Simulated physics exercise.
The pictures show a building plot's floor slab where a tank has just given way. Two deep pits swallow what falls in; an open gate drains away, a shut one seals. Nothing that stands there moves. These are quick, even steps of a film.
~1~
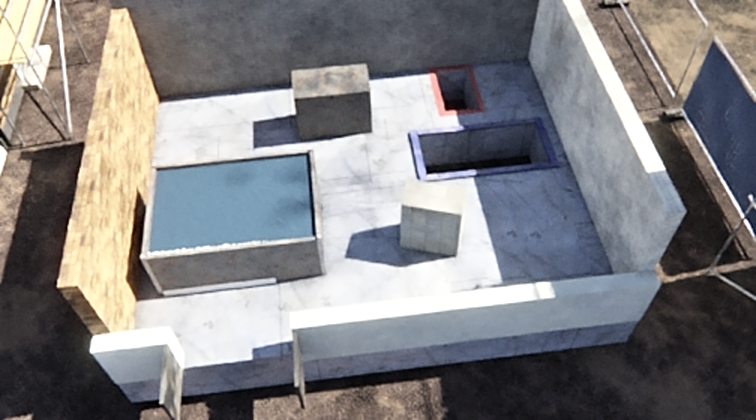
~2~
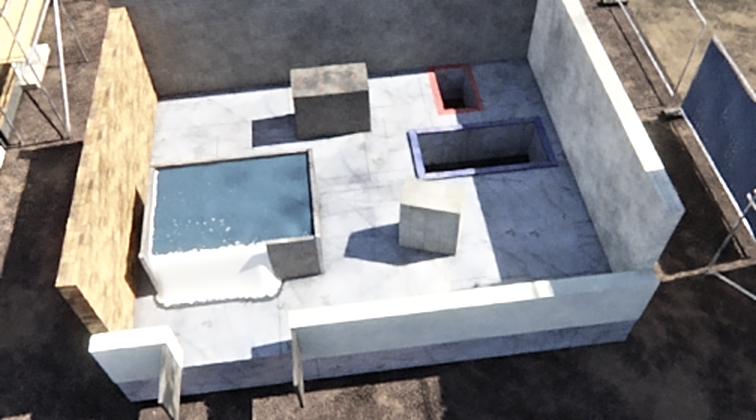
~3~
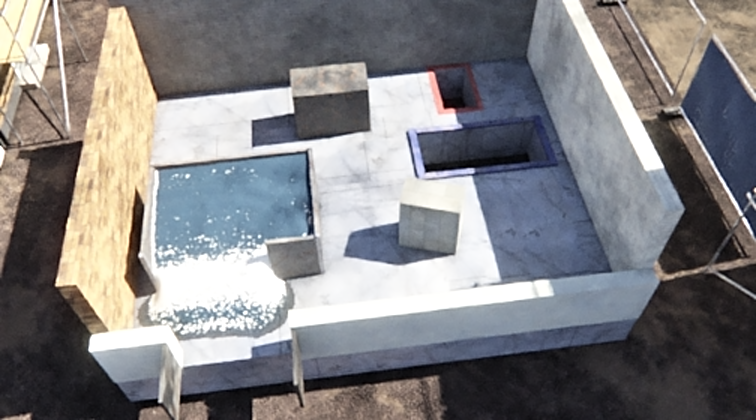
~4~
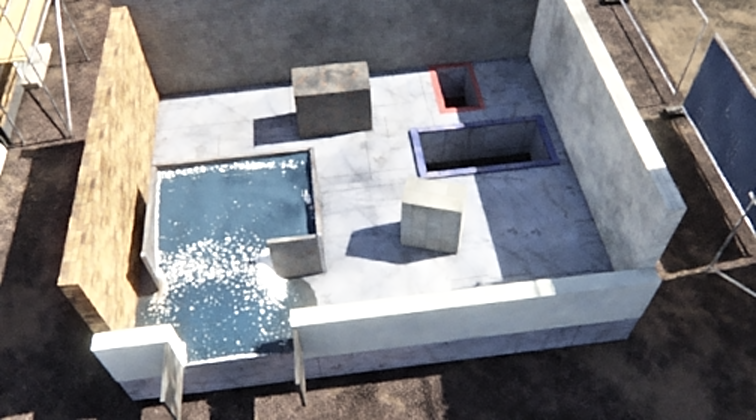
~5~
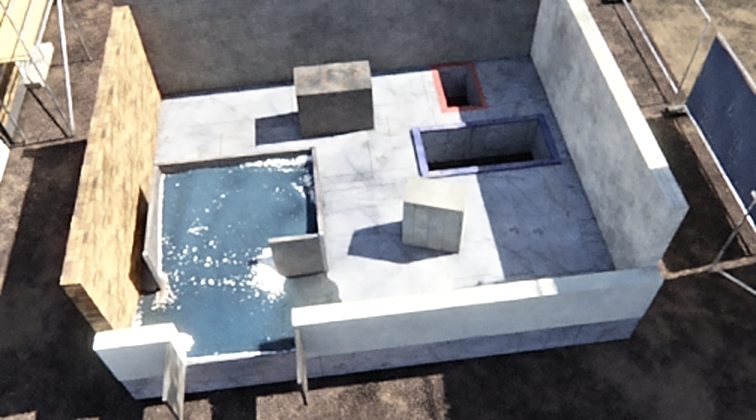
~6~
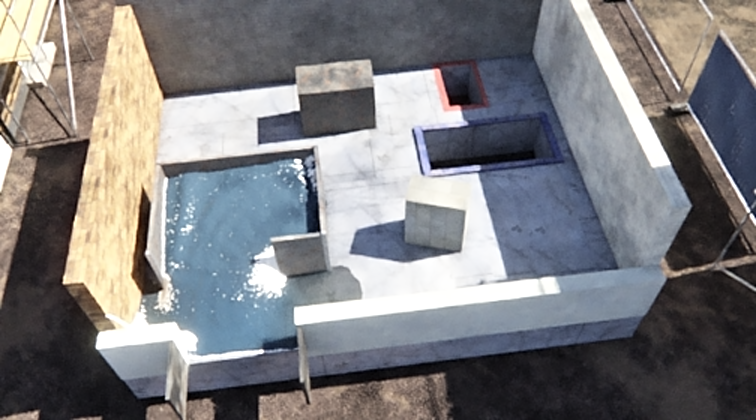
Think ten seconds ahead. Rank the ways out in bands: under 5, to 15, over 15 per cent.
One by one: The gate takes over 15 %; the red pit takes under 5 %; the blue pit takes under 5 %.
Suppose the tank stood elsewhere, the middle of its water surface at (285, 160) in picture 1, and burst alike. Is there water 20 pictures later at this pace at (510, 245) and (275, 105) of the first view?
In turn: Covered, free of water.
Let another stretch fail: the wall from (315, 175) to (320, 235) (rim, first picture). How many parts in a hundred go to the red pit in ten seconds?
In per cent: Red 10.
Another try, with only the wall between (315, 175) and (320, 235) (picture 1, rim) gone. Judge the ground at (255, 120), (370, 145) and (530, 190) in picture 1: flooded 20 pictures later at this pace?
In turn: Free of water, covered, wet.
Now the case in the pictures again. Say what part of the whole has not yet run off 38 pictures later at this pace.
Close to 40 %.
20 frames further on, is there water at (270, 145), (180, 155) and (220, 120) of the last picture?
In turn: No water, awash, under water.
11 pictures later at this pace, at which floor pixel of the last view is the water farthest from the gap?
Close to (573, 299).
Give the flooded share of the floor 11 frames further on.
About 25 per cent.
A moment on, water covers 15 % of the floor; the gate 21 %, the red pit 0 %, the blue pit 0 %.
Next, water covers 25 % of the floor; the gate 36 %, the red pit 0 %, the blue pit 0 %.
Then, water covers 30 % of the floor; the gate 49 %, the red pit 0 %, the blue pit 0 %.
Later, water covers 60 % of the floor; the gate 60 %, the red pit 1 %, the blue pit 0 %.
In the end, water covers 80 % of the floor; the gate 68 %, the red pit 3 %, the blue pit 0 %.
